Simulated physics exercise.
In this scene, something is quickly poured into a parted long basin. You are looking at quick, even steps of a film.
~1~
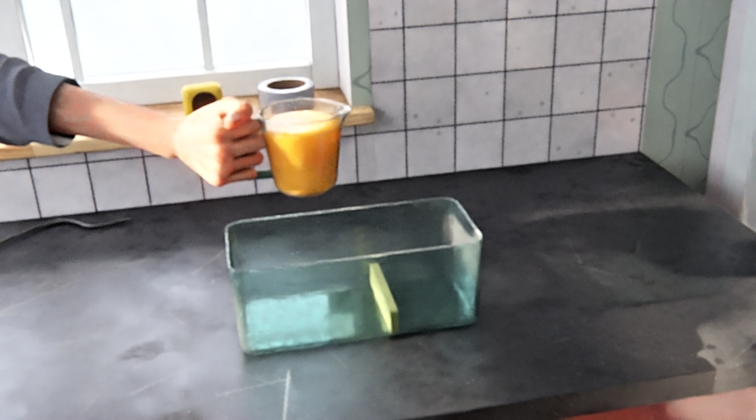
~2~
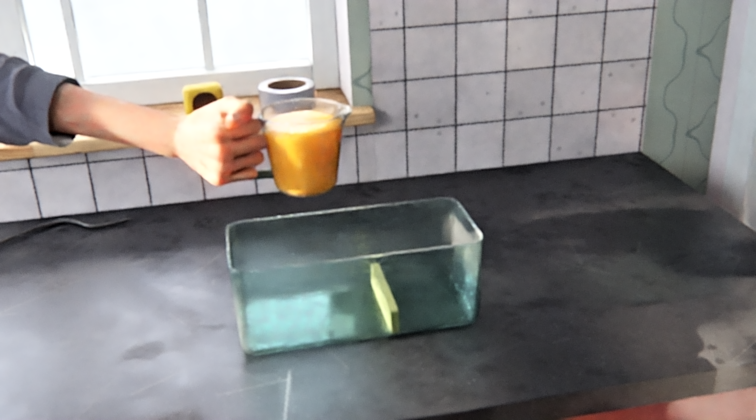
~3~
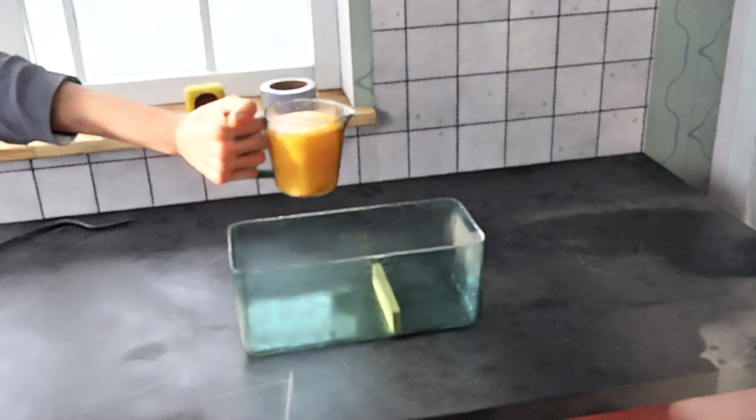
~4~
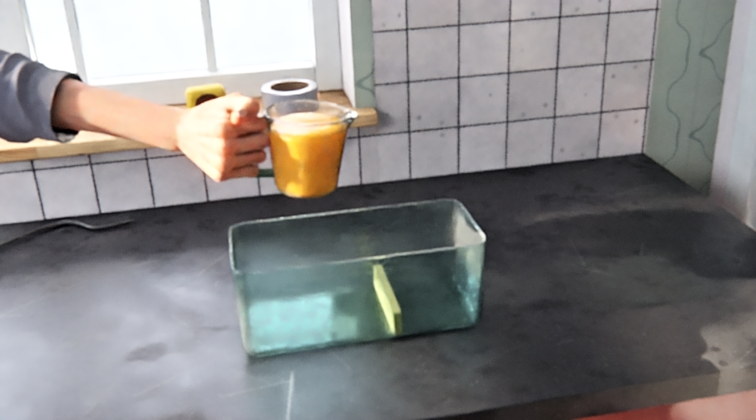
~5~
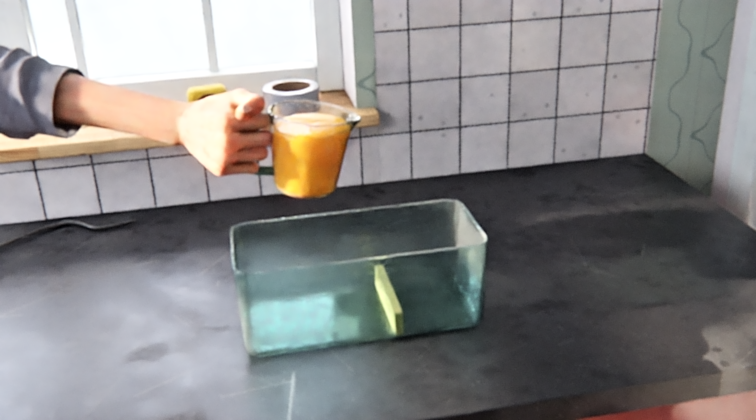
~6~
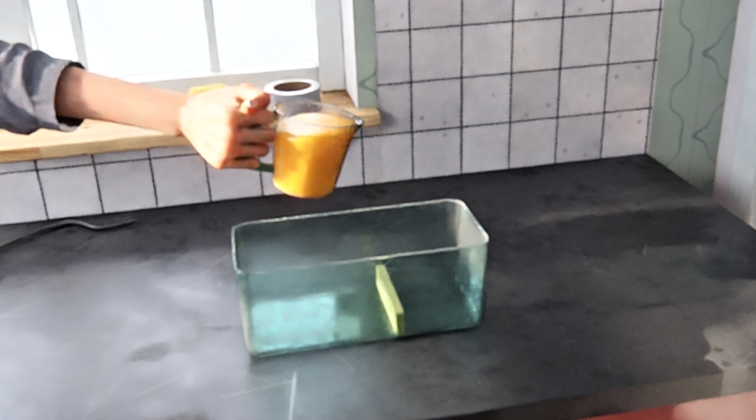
A hand held a clear jug of orange liquid above a long glass basin with a yellow-green divider on a dark counter, then gradually tilted the jug slightly to the right.
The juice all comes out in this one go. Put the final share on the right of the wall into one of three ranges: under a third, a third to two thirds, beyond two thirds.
Range: Beyond two thirds.
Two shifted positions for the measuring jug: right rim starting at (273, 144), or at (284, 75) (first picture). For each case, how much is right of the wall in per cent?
Start one gives some 5 %, start two some 10 %.
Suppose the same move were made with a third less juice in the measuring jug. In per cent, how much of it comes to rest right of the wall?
The share comes to some 90 parts in a hundred.
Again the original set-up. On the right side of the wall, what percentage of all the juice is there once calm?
About 95 per cent.
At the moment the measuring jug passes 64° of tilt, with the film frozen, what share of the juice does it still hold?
Remaining fraction: Approx. 70 %.
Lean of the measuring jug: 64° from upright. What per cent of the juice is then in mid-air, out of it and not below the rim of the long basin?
Estimated at 20 per cent or so.
A moment on, the measuring jug is tipped part way and 72 per cent is still to pour, 0 is left of the wall and 8 right of it.
Next, the measuring jug is tipped on its side and 20 per cent is still to pour, 2 is left of the wall and 62 right of it.
Then the measuring jug is tipped on its side and 1 per cent is still to pour, 5 is left of the wall and 92 right of it.
Later the measuring jug is tipped on its side and 0 per cent is still to pour, 6 is left of the wall and 93 right of it.
Finally, 6 per cent lies left of the wall, 93 right of it and 0 outside.
